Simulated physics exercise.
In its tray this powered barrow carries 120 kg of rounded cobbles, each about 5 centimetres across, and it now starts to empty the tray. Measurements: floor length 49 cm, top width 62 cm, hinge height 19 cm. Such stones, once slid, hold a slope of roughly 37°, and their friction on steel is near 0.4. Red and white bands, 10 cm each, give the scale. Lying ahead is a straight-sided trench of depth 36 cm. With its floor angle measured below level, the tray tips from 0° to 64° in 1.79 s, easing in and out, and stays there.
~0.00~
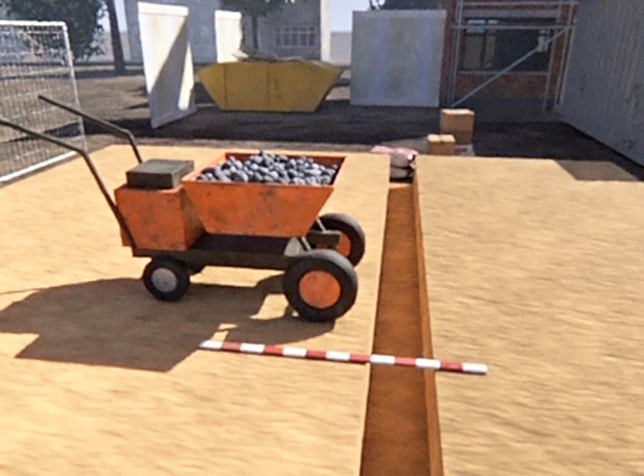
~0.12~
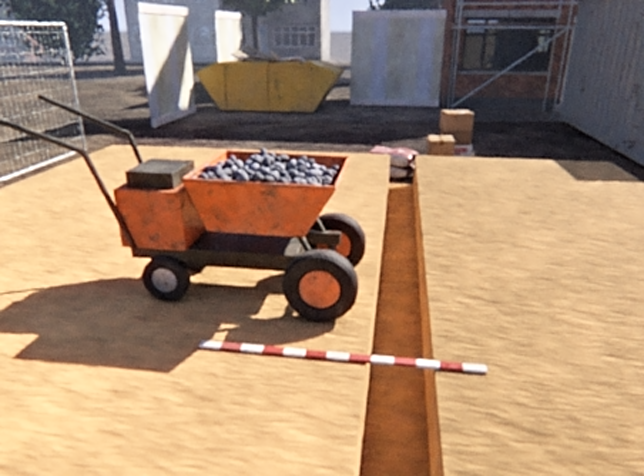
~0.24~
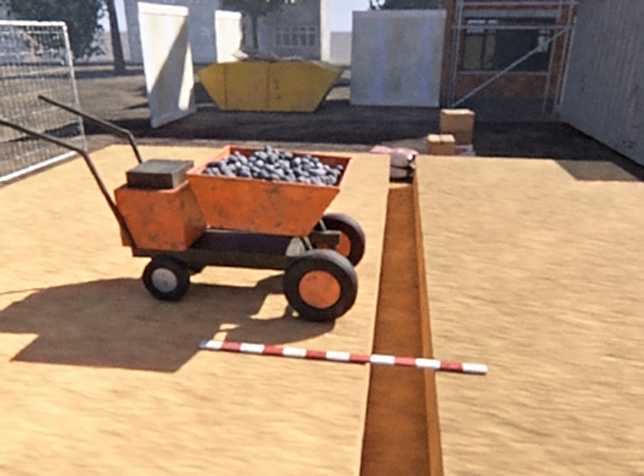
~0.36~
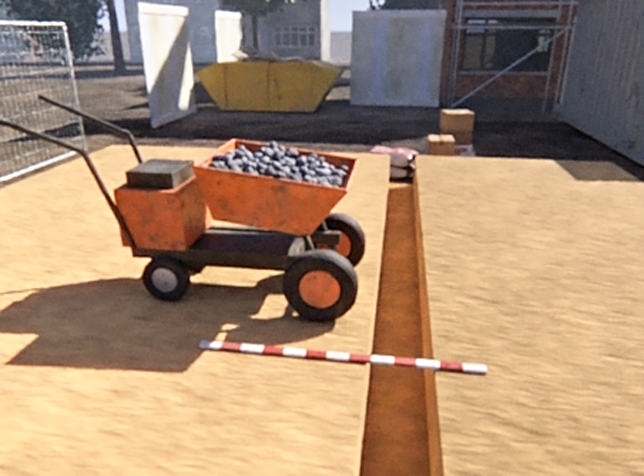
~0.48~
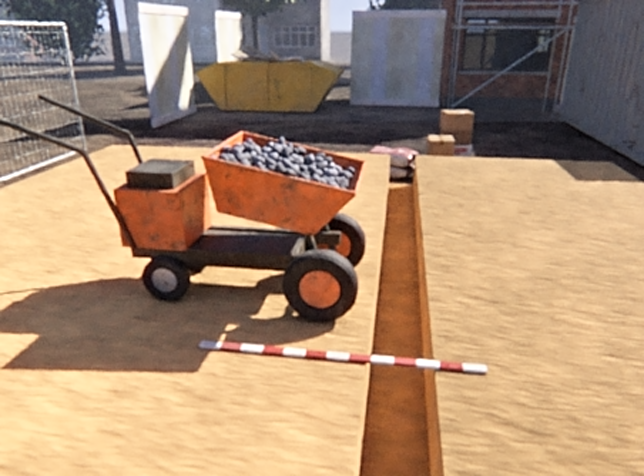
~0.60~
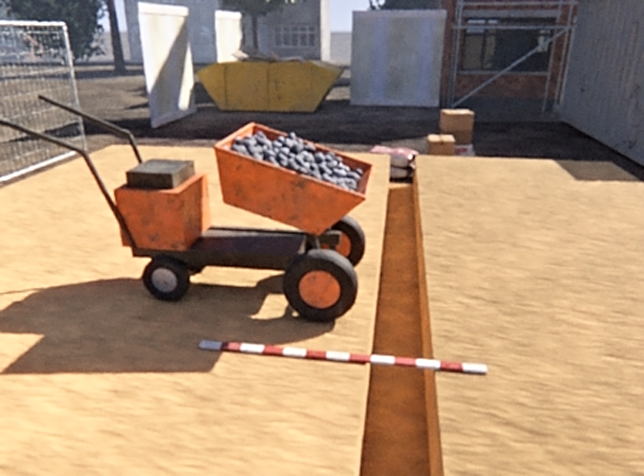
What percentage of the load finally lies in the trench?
About 21 per cent.
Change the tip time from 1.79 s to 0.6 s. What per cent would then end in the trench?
Estimate: About 10 %.
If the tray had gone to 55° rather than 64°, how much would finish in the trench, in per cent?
In that case near 10 per cent.
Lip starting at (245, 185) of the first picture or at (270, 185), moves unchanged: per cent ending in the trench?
It comes to about 50 and 70 in a hundred.
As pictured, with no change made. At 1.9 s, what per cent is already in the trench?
Around 0 per cent of it, at that instant.
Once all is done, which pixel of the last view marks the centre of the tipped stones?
Middle at around (455, 300), I'd say.
After 1.3 s the floor is at 54°; 100 % in the tray; the foremost stones are at (417, 218).
After 1.9 s the floor is at 64°; 70 % in the tray, 1 % in the trench, 29 % past the trench; the foremost stones are at (514, 297).
After 2.2 s the floor is at 64°; 53 % in the tray, 3 % in the trench, 44 % past the trench; the foremost stones are at (547, 297).
After 4.2 s the floor is at 64°; 31 % in the tray, 21 % in the trench, 48 % past the trench; the foremost stones are at (550, 290).
